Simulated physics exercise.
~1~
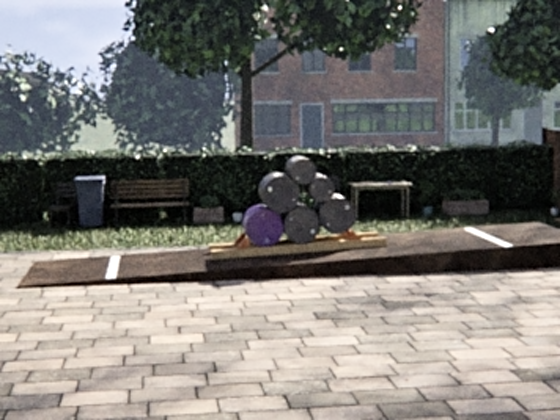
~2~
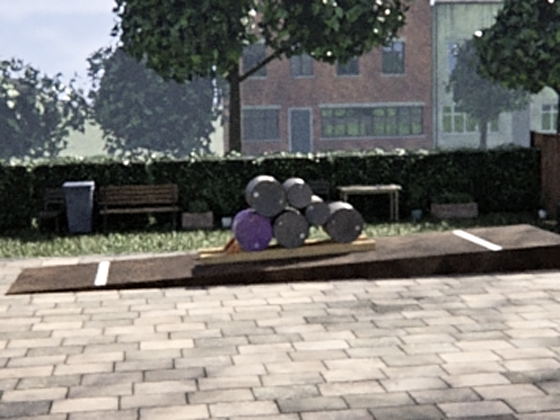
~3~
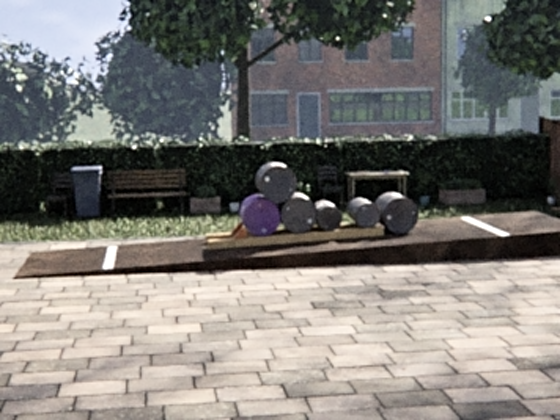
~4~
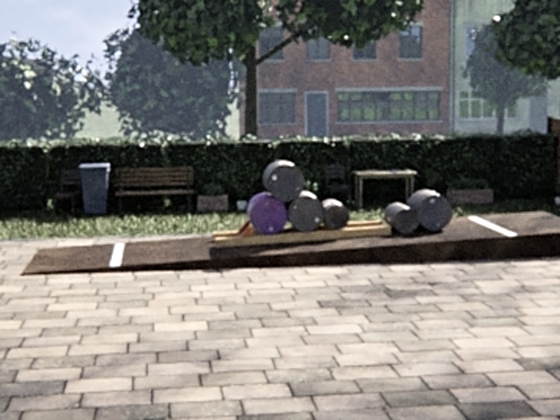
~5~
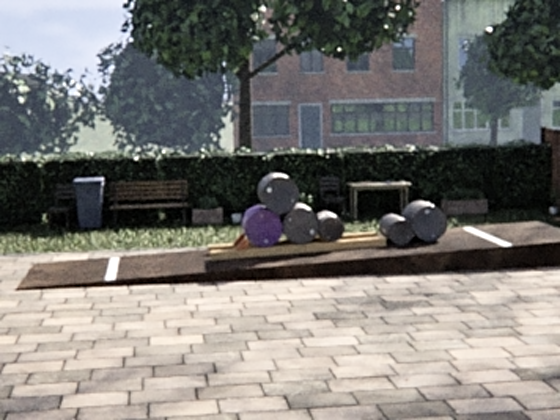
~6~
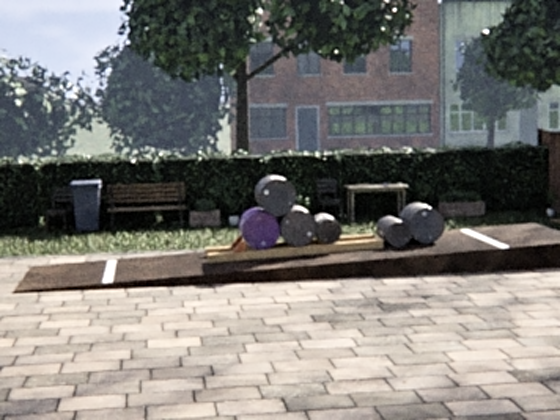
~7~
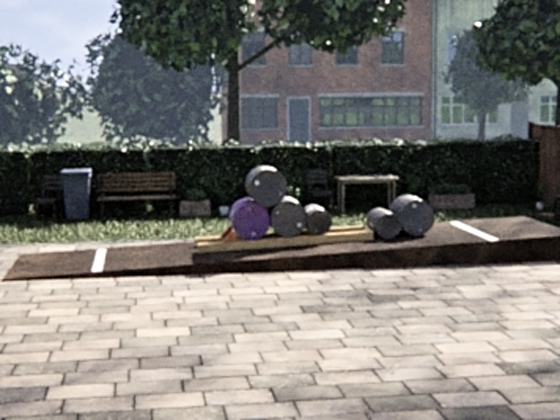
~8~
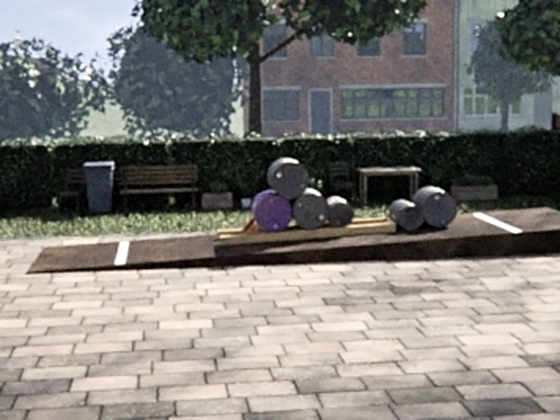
Grey drums slumping rightward from a small stack, two rolling off and stopping short of the white line while the purple one stays put.
